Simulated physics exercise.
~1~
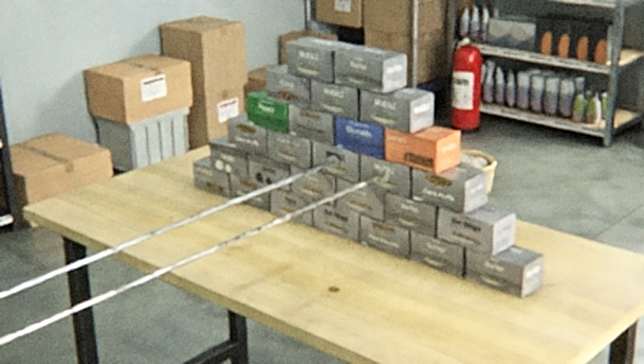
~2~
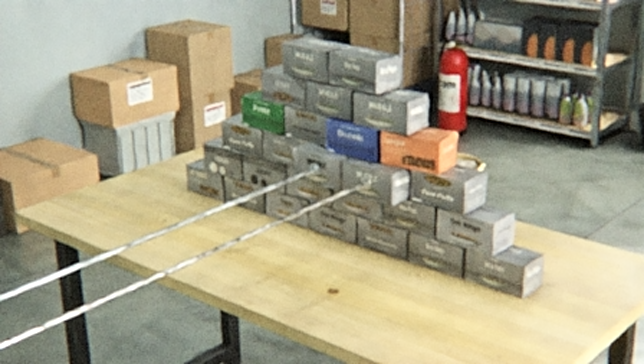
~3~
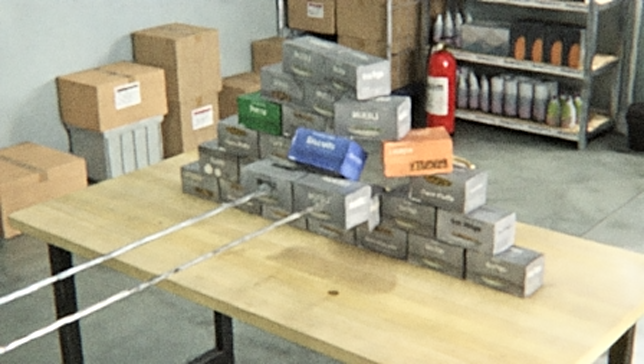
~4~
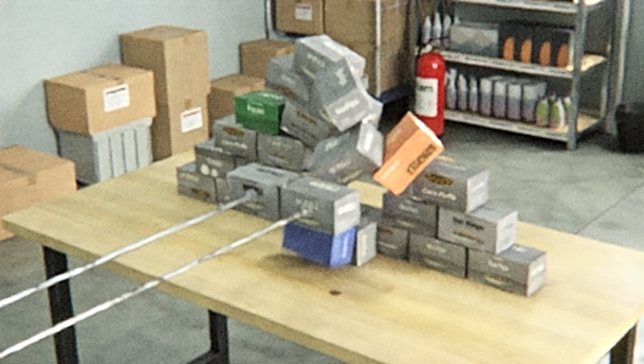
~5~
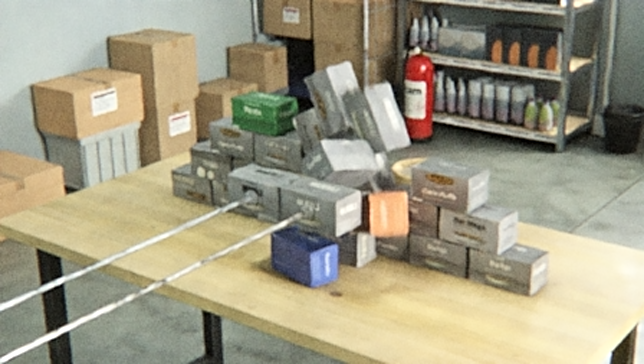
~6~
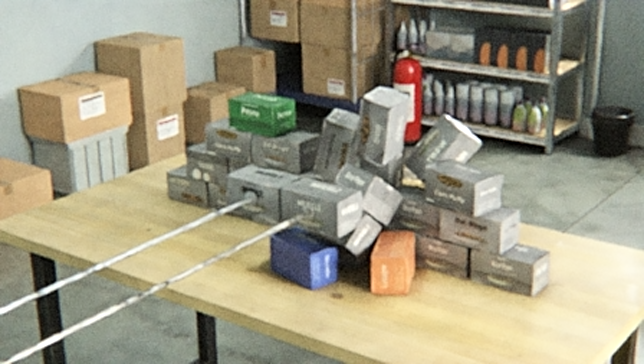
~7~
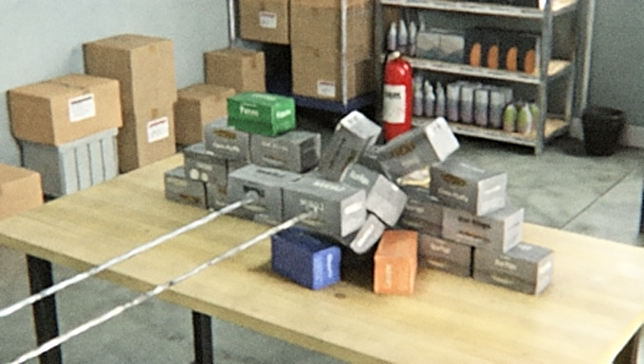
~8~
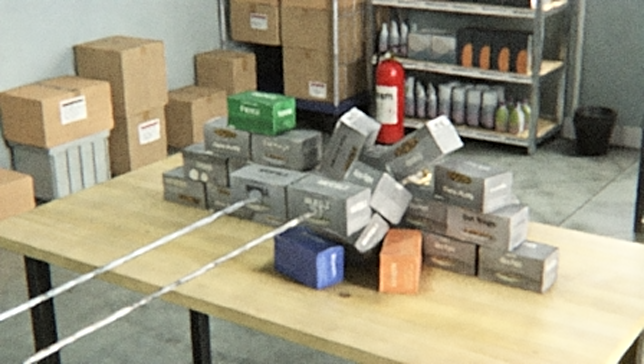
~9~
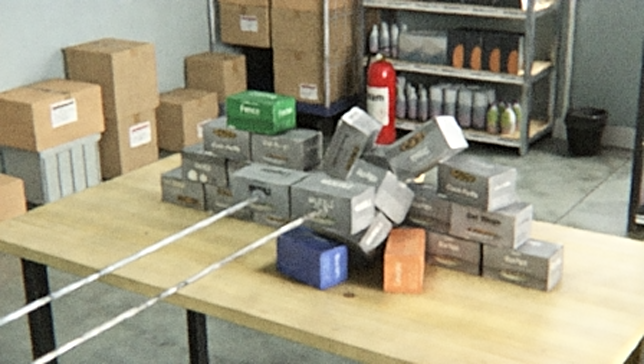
At first, small boxes stand in a stepped wall on a wooden table, mostly grey, with one green, one blue and one orange, while two pale rods reach in from the left. Two neighbouring grey boxes slide out of the face toward the lower left. The blue box above them tilts, then drops onto the tabletop, and the upper middle of the wall sags and breaks apart. The orange box tips and tumbles down beside the blue one as grey boxes pile askew behind. Finally, everything settles, with the green box still in its place on the left.
